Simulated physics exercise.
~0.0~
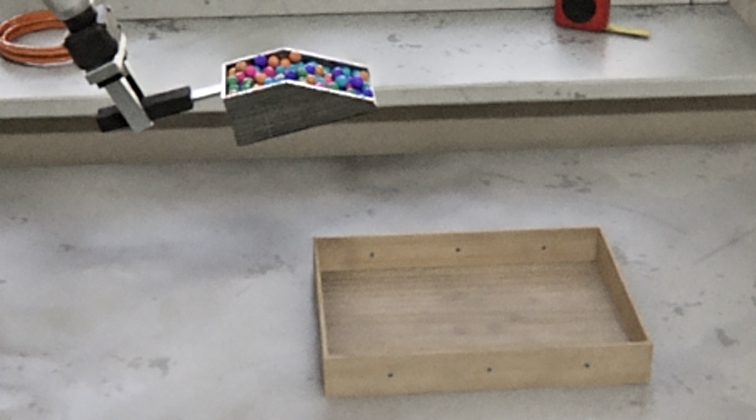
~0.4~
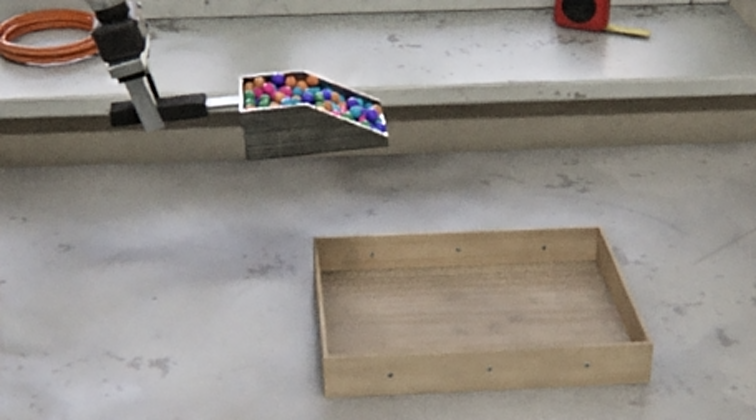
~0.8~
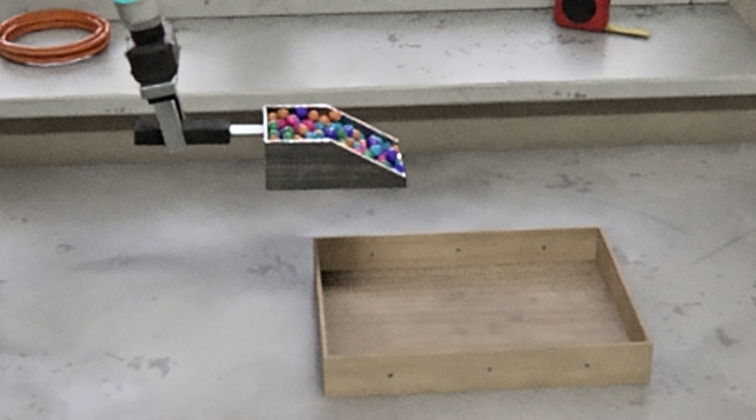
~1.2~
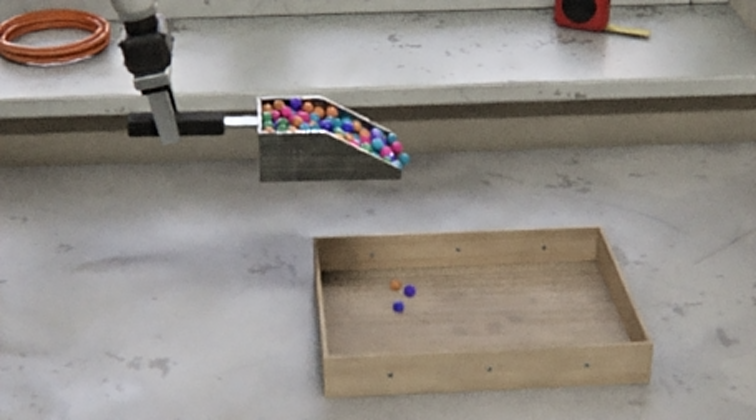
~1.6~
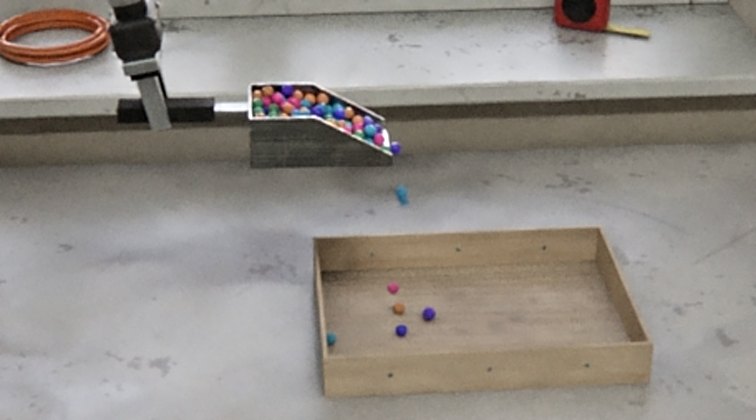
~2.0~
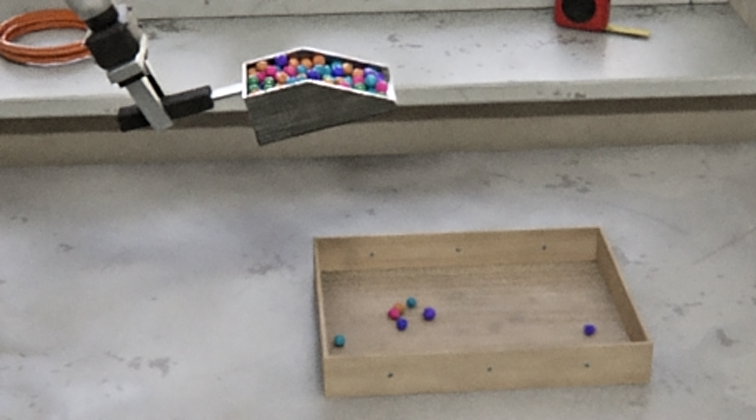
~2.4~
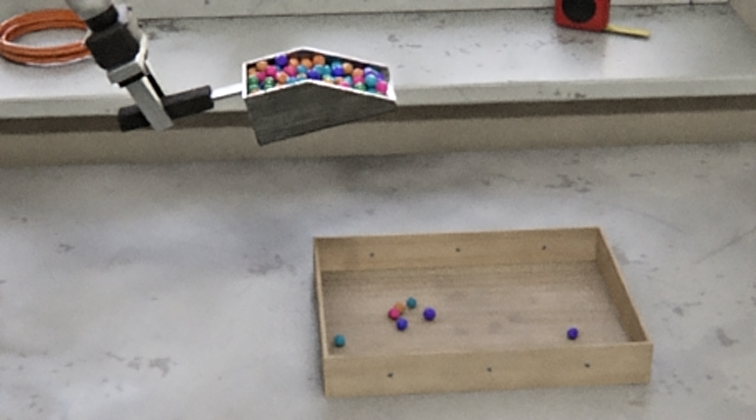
In this clip, a robotic arm moves a scoop heaped with colourful balls right and down above a wooden tray, levelling it, then draws back up and tilts it backward; a few balls drop into the tray and roll, while most stay in the scoop.
